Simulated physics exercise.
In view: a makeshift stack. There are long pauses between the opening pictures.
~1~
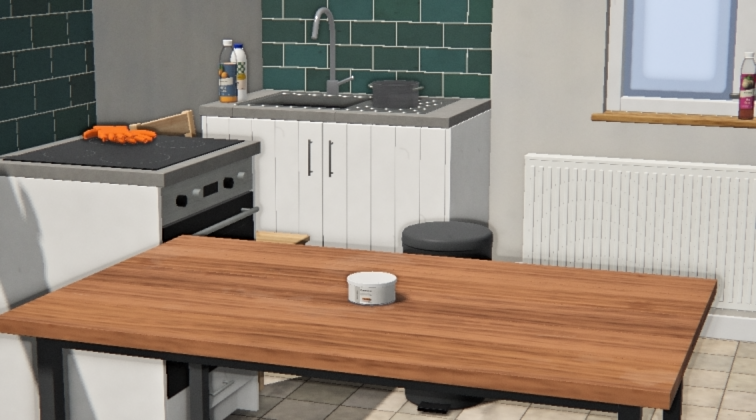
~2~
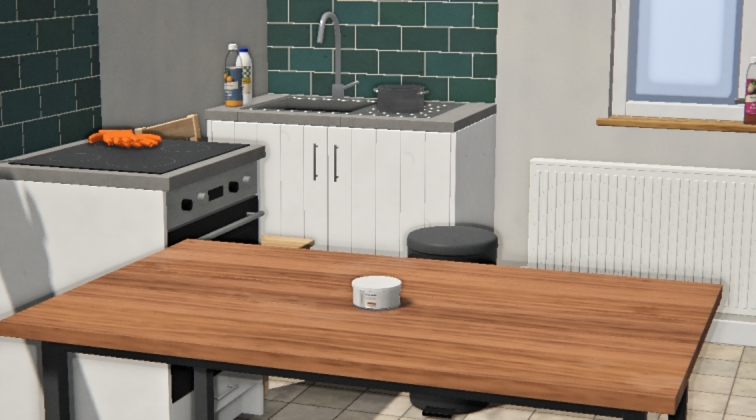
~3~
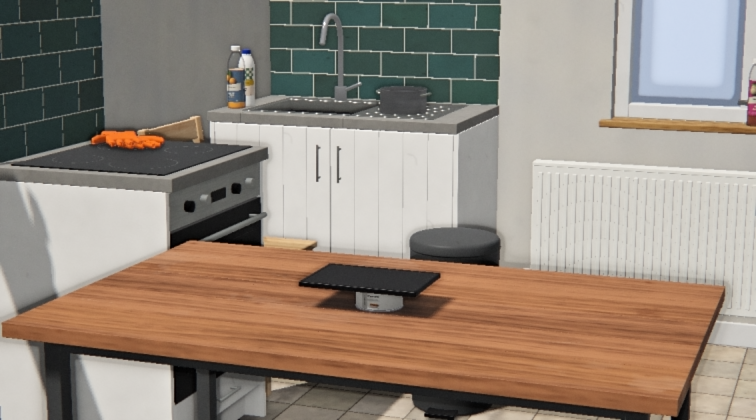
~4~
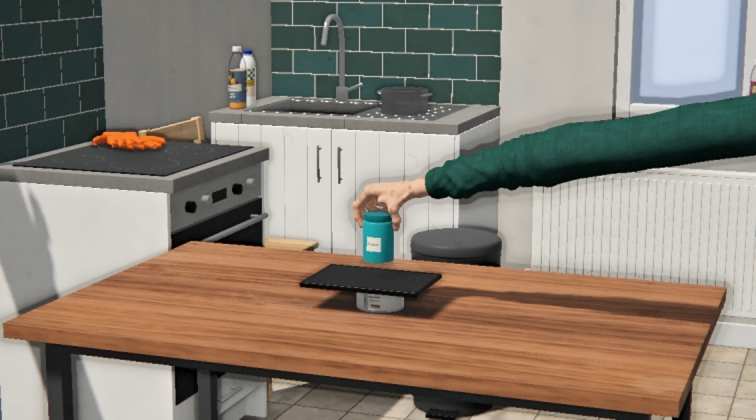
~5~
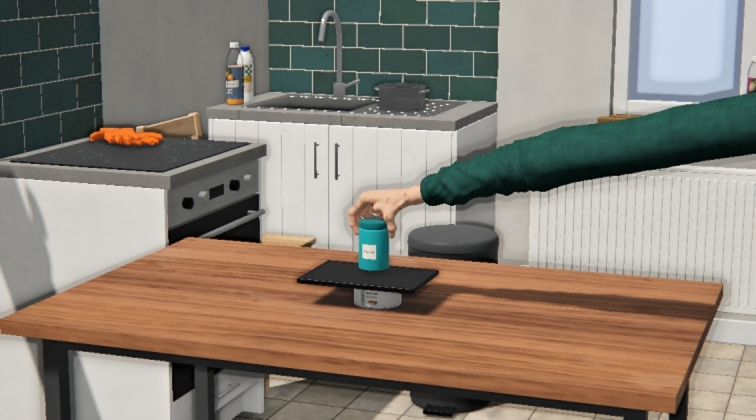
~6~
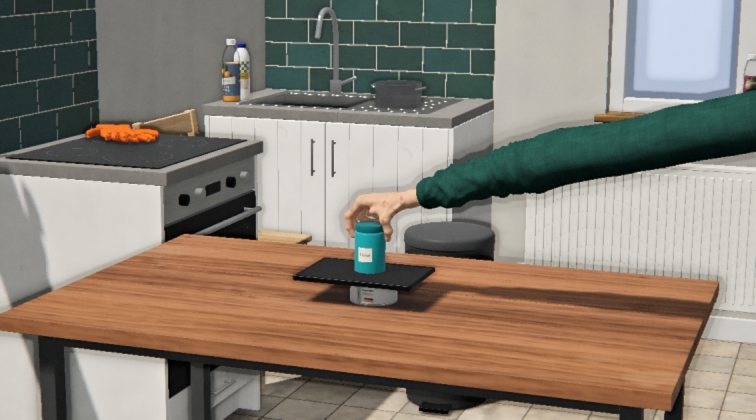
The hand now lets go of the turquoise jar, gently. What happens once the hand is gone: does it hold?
Here the stack holds.
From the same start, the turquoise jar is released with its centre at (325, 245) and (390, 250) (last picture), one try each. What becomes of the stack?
First try: It gives way; second try: It stays up.
Then, 0.30 s on from there, no change.
Then, 0.70 s on from there, turquoise jar resting near (370, 247).
In the end, all 3 unmoved. At the end, from the last picture's camera, turquoise jar near (370, 247). The stack stays up.
